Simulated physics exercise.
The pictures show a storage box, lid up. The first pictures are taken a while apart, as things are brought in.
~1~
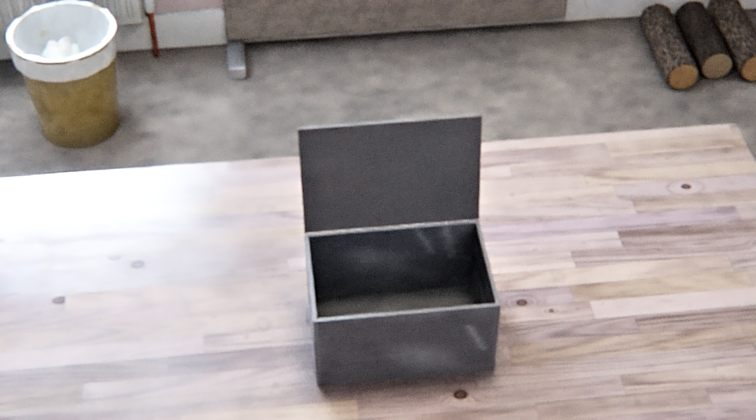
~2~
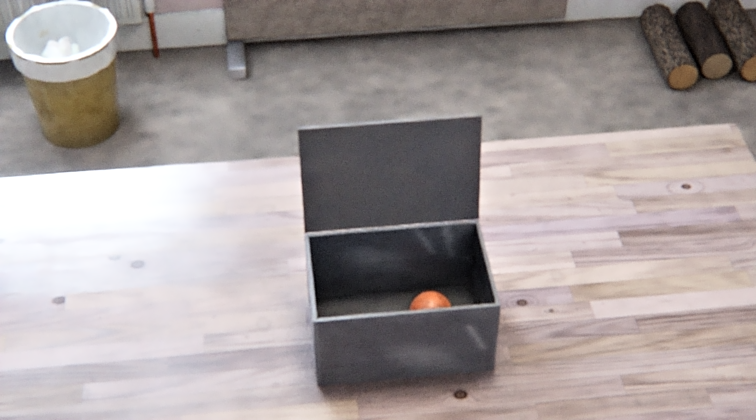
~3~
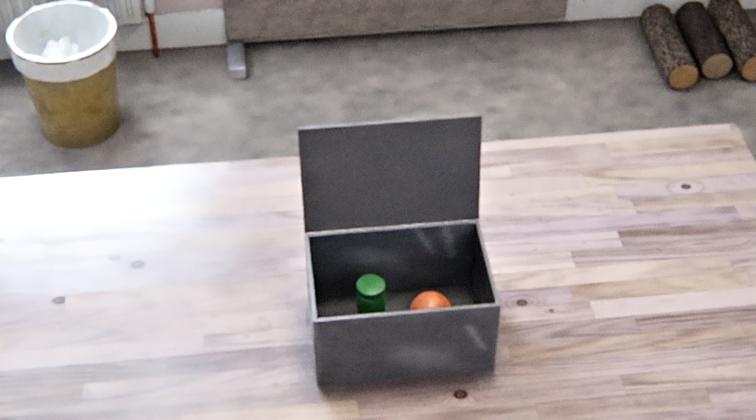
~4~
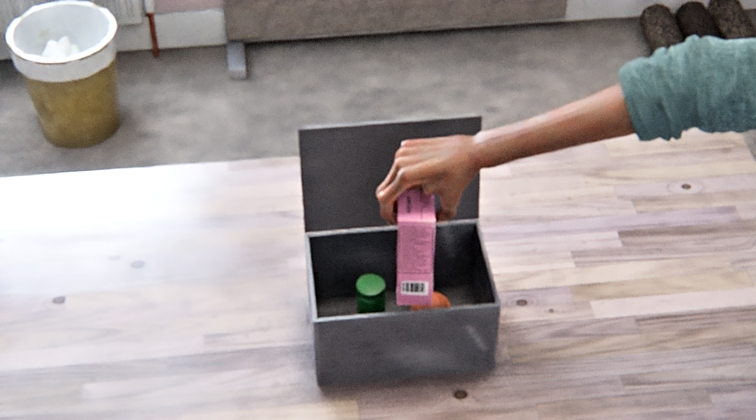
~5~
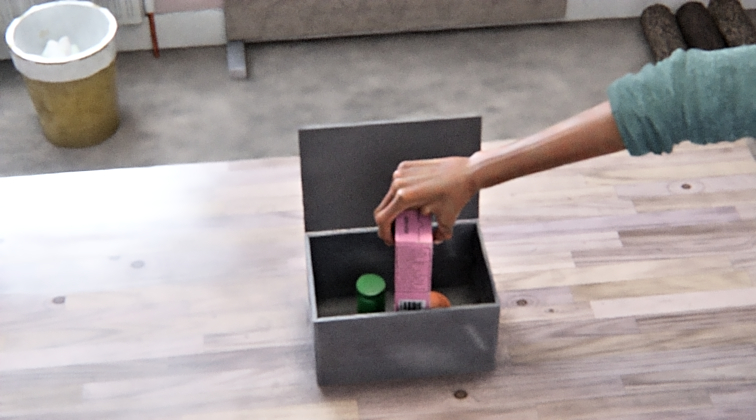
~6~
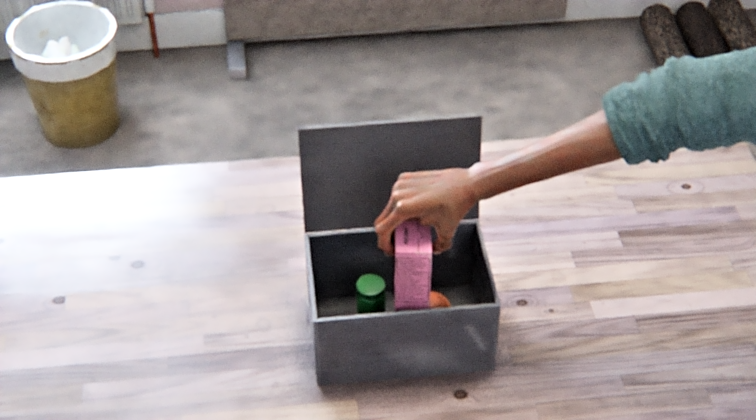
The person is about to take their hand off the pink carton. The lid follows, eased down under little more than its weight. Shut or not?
In the end the lid sits on the rim.
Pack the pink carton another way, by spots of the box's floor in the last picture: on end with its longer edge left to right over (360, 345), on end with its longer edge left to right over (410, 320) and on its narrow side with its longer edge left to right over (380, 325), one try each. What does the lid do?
First, it stays ajar; second, it closes; third, it is held up.
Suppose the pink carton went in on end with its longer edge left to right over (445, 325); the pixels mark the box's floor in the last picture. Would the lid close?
Then it is held up.
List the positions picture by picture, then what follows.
In the first picture, the last thing is not in view yet.
In the second picture, the last thing is not in view yet.
In the third picture, the last thing is not in view yet.
The fourth picture shows coming down; pink carton (415, 248).
The fifth picture shows coming down; pink carton (413, 267).
The sixth picture shows put in, still held; pink carton (412, 277).
Then, 0.50 s later than the last frame, pink carton on its side near (387, 314); green shaker tilted by 10°; orange ball moved about its own width.
Then, 1.70 s later than the last frame, lid 53° above the rim; pink carton on its side near (387, 318); orange ball moved about its own width; green shaker moved about its own width.
When it is over, lid shut; lying over in the box, pink carton; moved from the start, orange ball and green shaker. End places, in pixels of the last picture, pink carton near (387, 318).
